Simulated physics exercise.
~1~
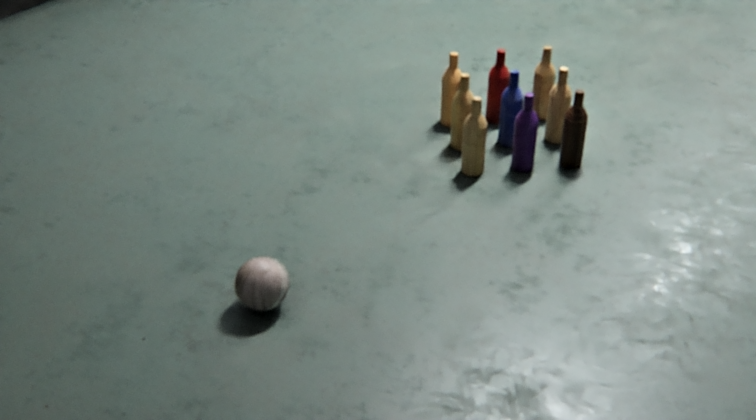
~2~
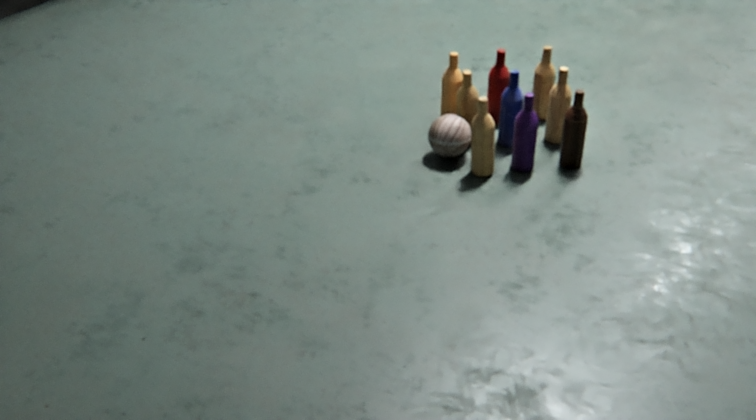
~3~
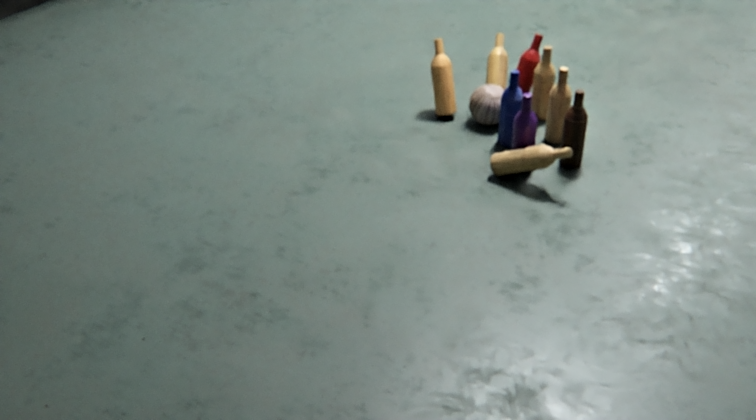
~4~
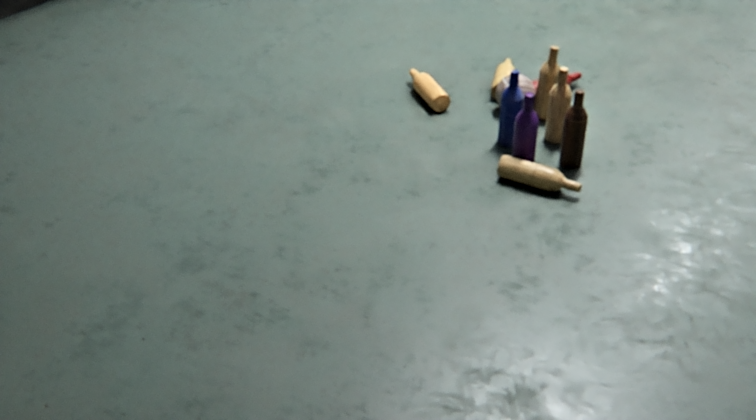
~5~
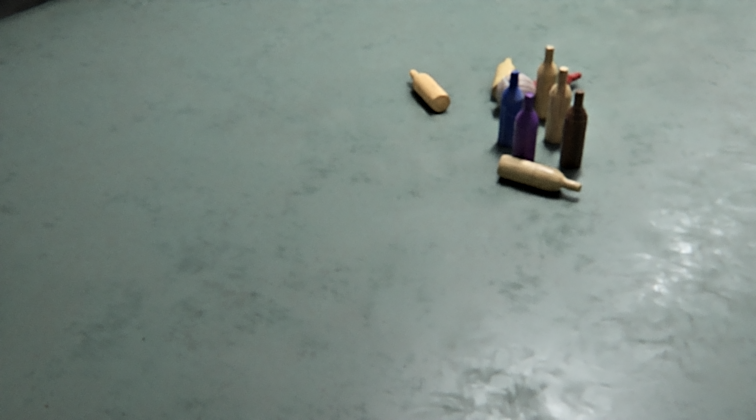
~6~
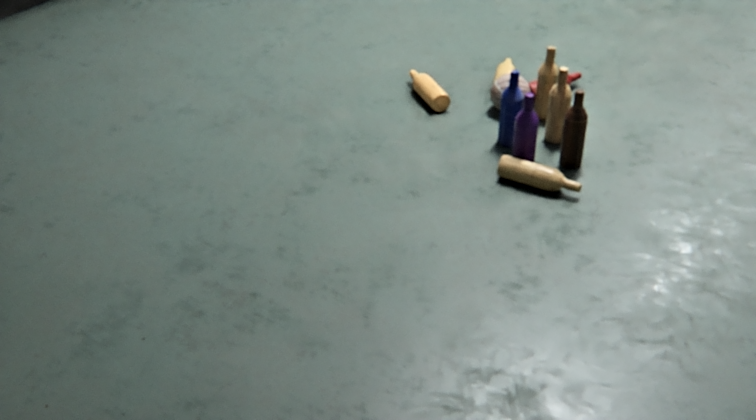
On a dull green floor, a wooden ball rolled up to the right into a cluster of nine bottle-shaped skittles, toppling four, including the red one, while the blue, purple and three others stayed upright and the ball ended up behind them.
